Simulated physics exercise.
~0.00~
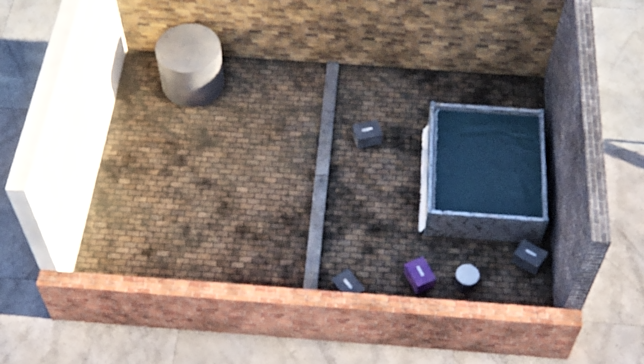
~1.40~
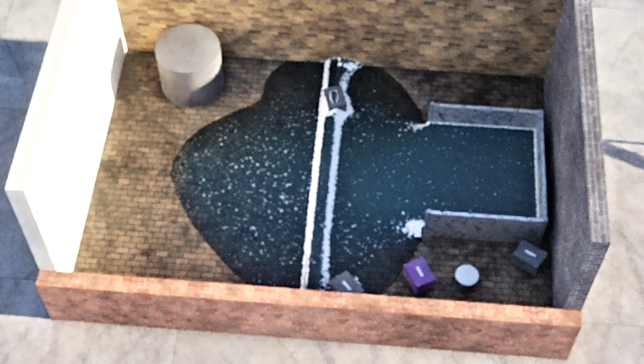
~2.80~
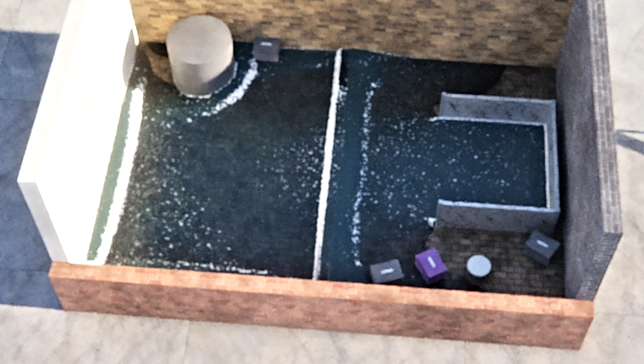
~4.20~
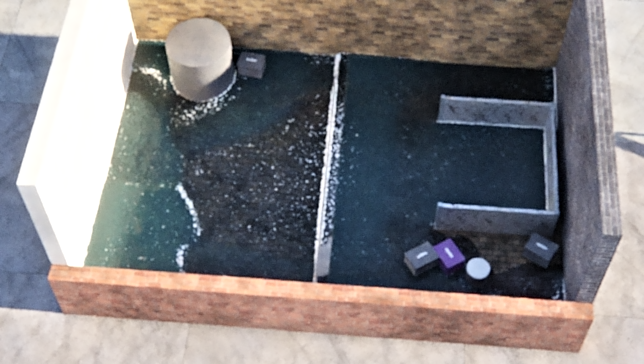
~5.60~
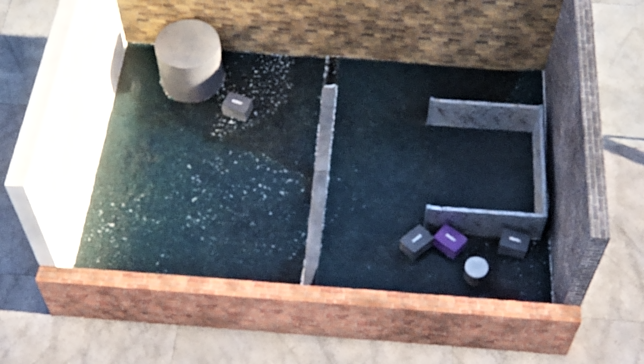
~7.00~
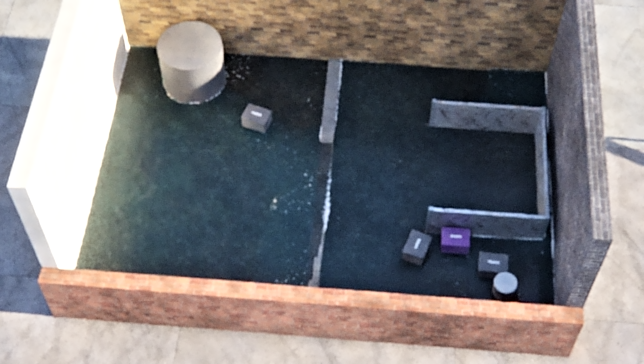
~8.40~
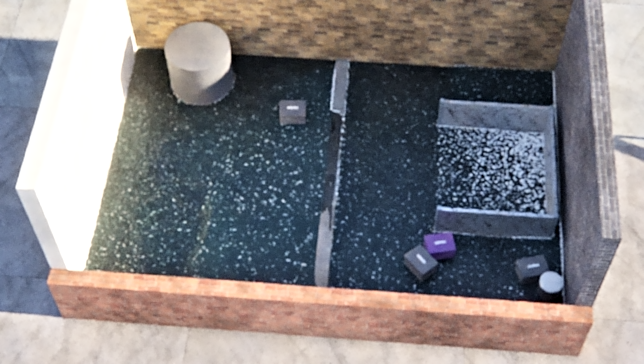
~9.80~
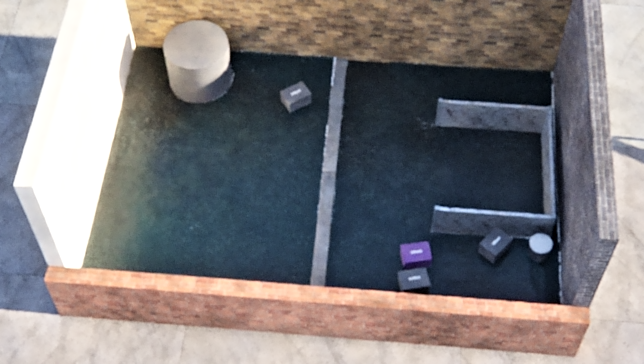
Water bursting from a square tank, flooding a walled brick yard and carrying one grey box over the kerb, others drifting near the tank.
